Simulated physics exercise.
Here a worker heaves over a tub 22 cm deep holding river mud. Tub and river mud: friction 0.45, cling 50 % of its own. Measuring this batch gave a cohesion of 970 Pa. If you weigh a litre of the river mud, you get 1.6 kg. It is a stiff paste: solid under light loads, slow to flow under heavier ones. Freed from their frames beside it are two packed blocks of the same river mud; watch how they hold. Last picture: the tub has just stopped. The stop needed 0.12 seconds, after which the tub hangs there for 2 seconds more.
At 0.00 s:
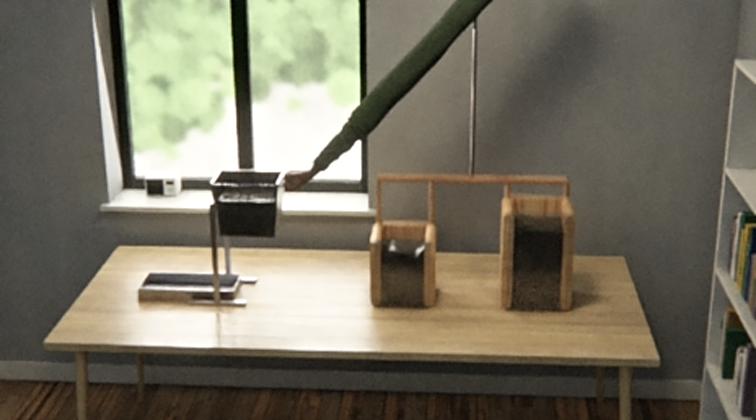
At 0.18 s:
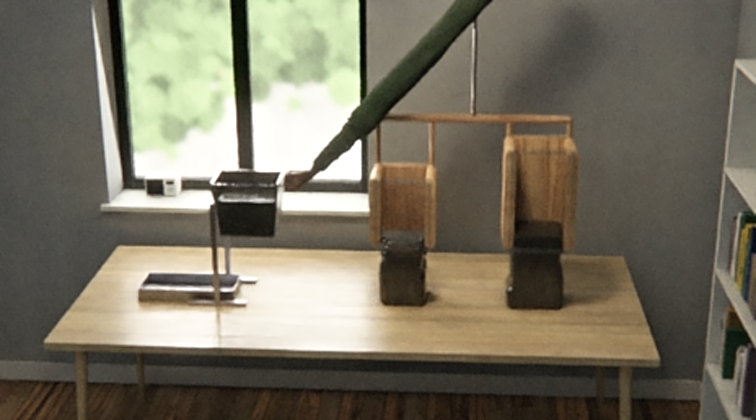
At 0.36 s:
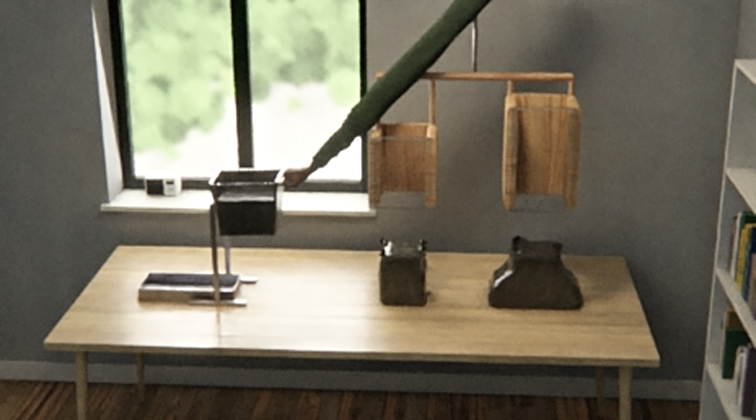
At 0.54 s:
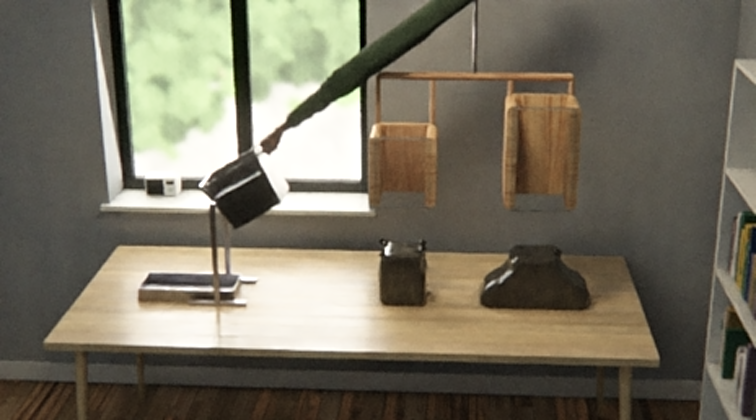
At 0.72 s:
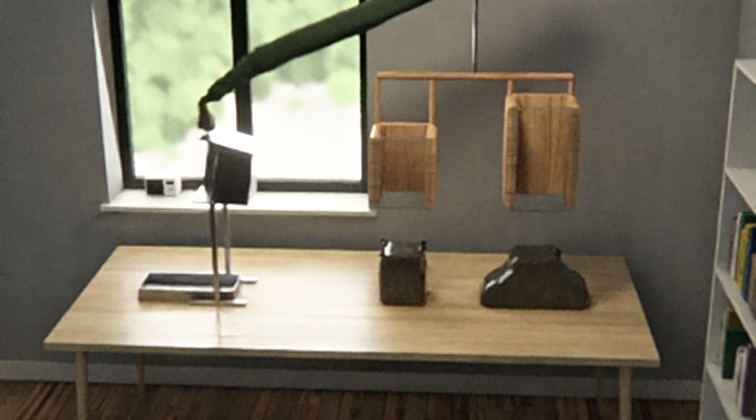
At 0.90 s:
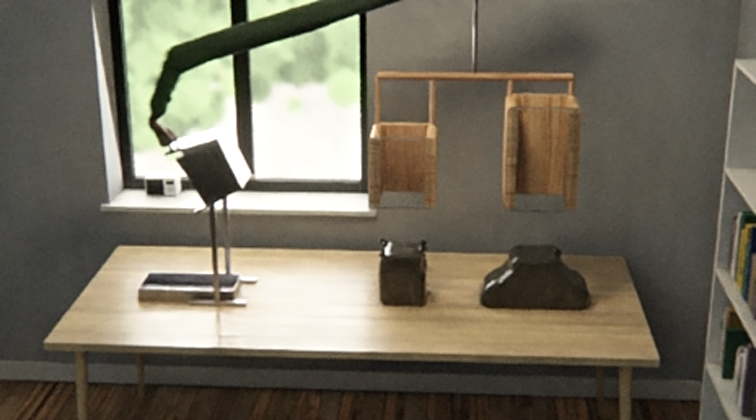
Two wooden moulds hanging from a bar rise off a pair of dark mud blocks on the table, and the taller right-hand block slumps into a low, wide mound while the smaller one barely changes. Then a green arm tilts the black tub leftward, well past its side.
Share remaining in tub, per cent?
Approx. 0 %.
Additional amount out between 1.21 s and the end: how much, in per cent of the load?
Around 0 percent of the load.
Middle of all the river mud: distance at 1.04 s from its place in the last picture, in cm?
Looks like around 13 cm to me.
After 1.04 s, the tub is at 114 degrees and holds 49 %.
After 1.21 s, the tub is at 114 degrees and holds 0 %.
After 1.38 s, the tub is at 114 degrees and holds 0 %.
After 1.55 s, the tub is at 114 degrees and holds 0 %.
After 2.90 s, at the end, the tub is at 114 degrees and holds 0 %.
